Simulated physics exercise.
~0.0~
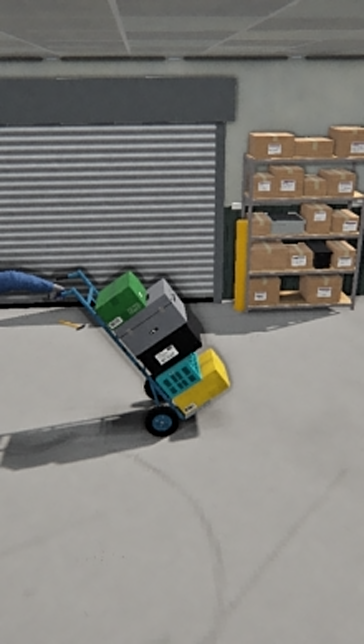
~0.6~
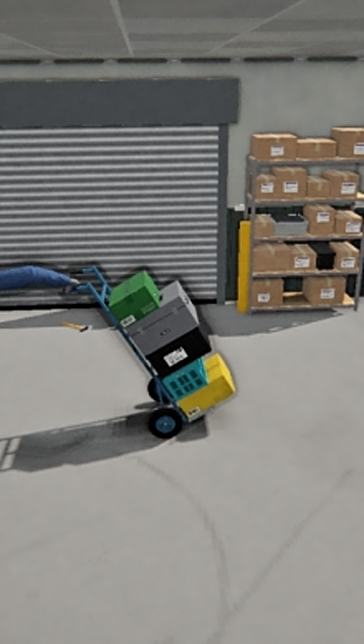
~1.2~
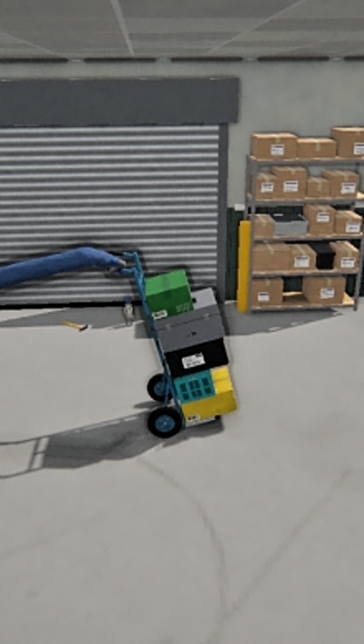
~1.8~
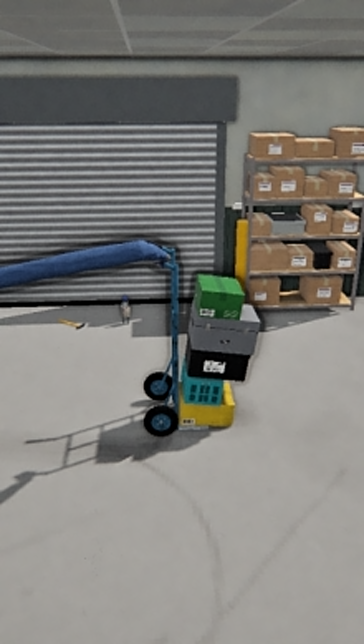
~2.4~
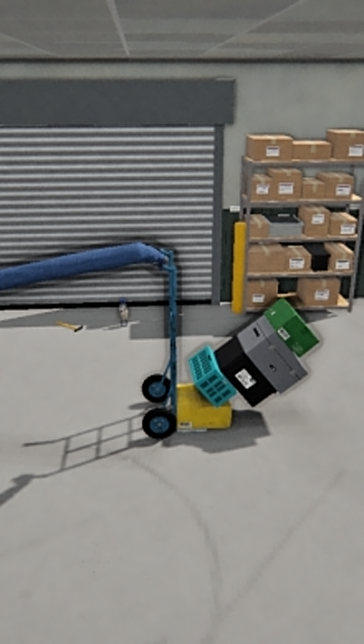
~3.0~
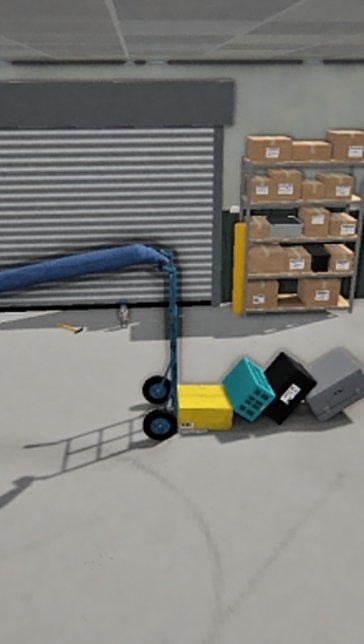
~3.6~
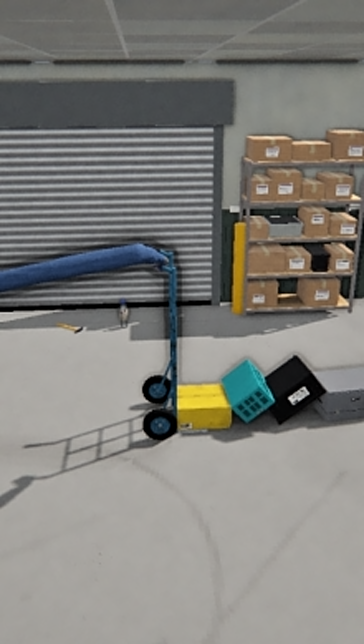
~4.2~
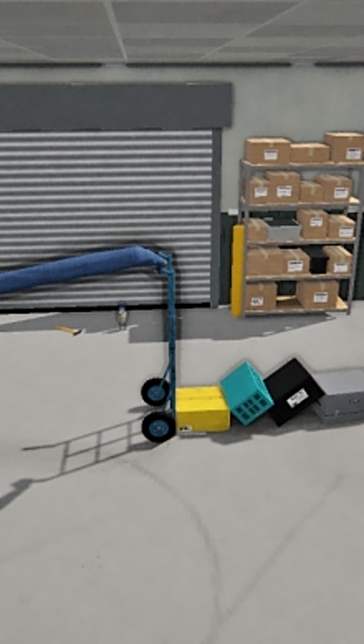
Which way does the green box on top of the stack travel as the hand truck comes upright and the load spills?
The green box travels to the right, going over with the upper part of the stack until it is out of view.
The clip shows a blue arm tilting a loaded hand truck upright, whereupon the upper boxes pitch off to the right, leaving a yellow box on the plate, turquoise and black crates leaning beside it, and a grey toolbox on the floor at the right edge.
